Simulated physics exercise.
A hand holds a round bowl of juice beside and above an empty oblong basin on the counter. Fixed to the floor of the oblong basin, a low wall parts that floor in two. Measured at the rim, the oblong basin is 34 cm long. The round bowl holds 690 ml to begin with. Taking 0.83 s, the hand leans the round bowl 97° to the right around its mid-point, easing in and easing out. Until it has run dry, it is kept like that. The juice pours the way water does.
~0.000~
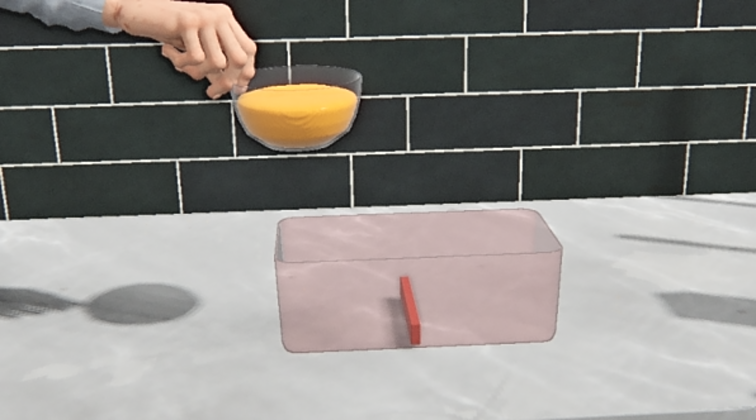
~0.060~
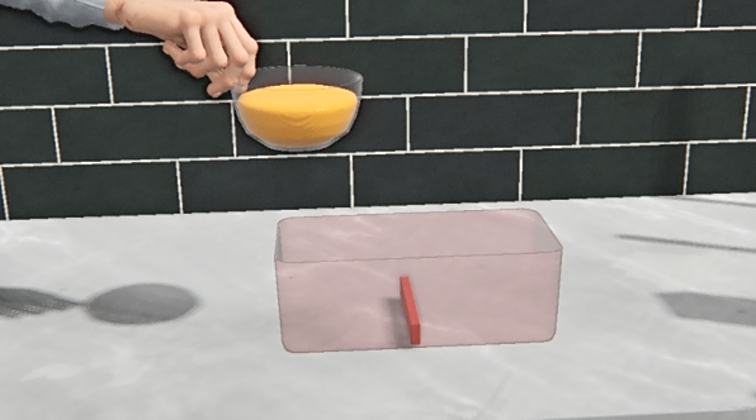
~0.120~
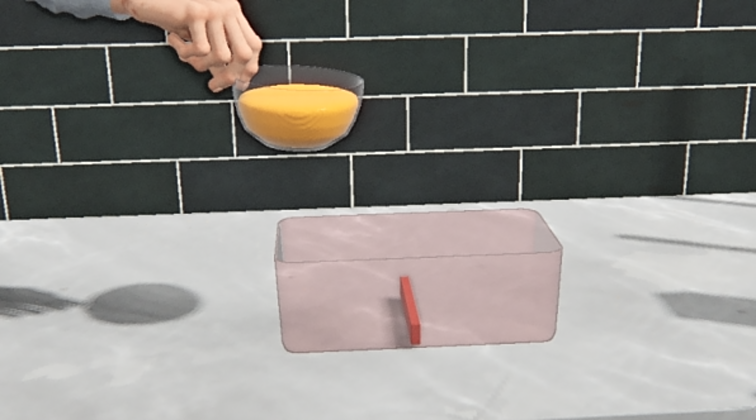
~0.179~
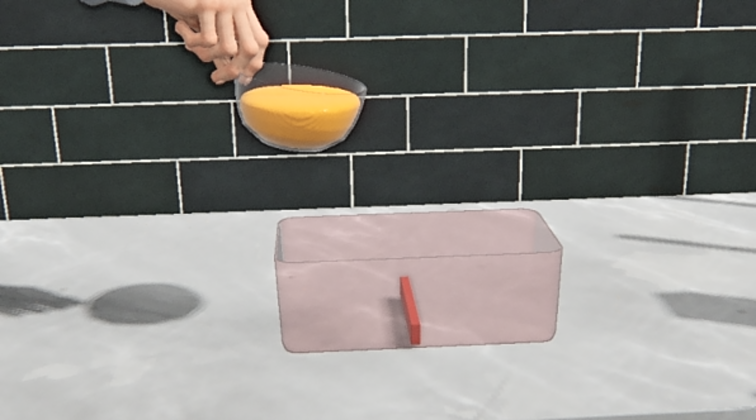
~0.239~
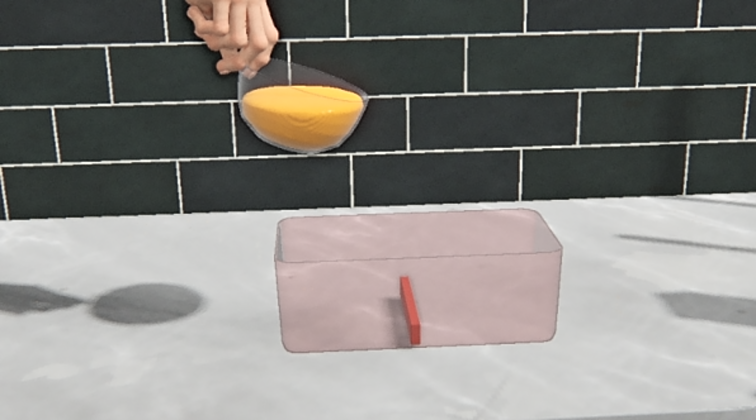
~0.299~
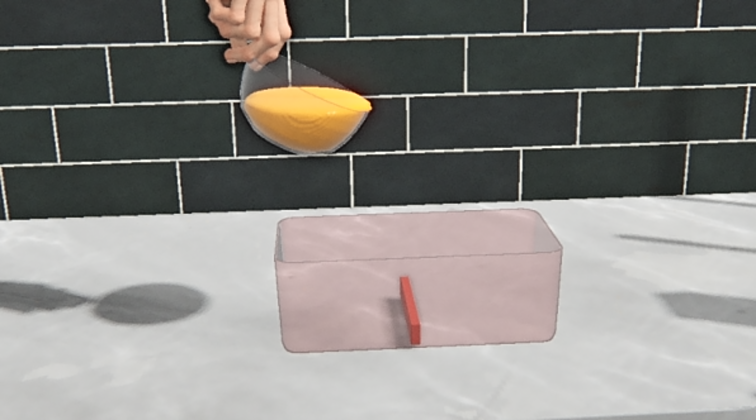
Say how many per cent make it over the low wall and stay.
About 60 per cent makes it over and stays.
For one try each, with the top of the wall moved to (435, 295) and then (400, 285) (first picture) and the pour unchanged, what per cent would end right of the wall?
Respectively close to 25 and 70 %.
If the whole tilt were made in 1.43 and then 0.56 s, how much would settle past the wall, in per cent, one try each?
I'd expect close to 65 per cent and then close to 50 per cent.
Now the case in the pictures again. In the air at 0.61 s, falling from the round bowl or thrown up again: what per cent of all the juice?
Near 42 per cent at that time.
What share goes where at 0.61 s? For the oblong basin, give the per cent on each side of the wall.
Some 3 per cent left and 18 right.
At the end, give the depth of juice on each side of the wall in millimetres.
Final levels - left approx 12 mm, right approx 16 mm.
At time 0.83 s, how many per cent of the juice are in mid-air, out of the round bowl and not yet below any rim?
Close to 10 %.
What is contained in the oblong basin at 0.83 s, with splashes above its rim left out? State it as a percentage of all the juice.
Some 86 percent of the total.
By 0.61 s the tilt is 81° and 35 per cent is still to pour, 3 is left of the wall and 19 right of it.
By 0.83 s the tilt is 97° and 5 per cent is still to pour, 25 is left of the wall and 60 right of it.
By 1.07 s the tilt is 97° and 0 per cent is still to pour, 38 is left of the wall and 61 right of it.
By 1.33 s the tilt is 97° and 0 per cent is still to pour, 39 is left of the wall and 60 right of it.
At rest 40 per cent lies left of the wall, 60 right of it and 1 outside.
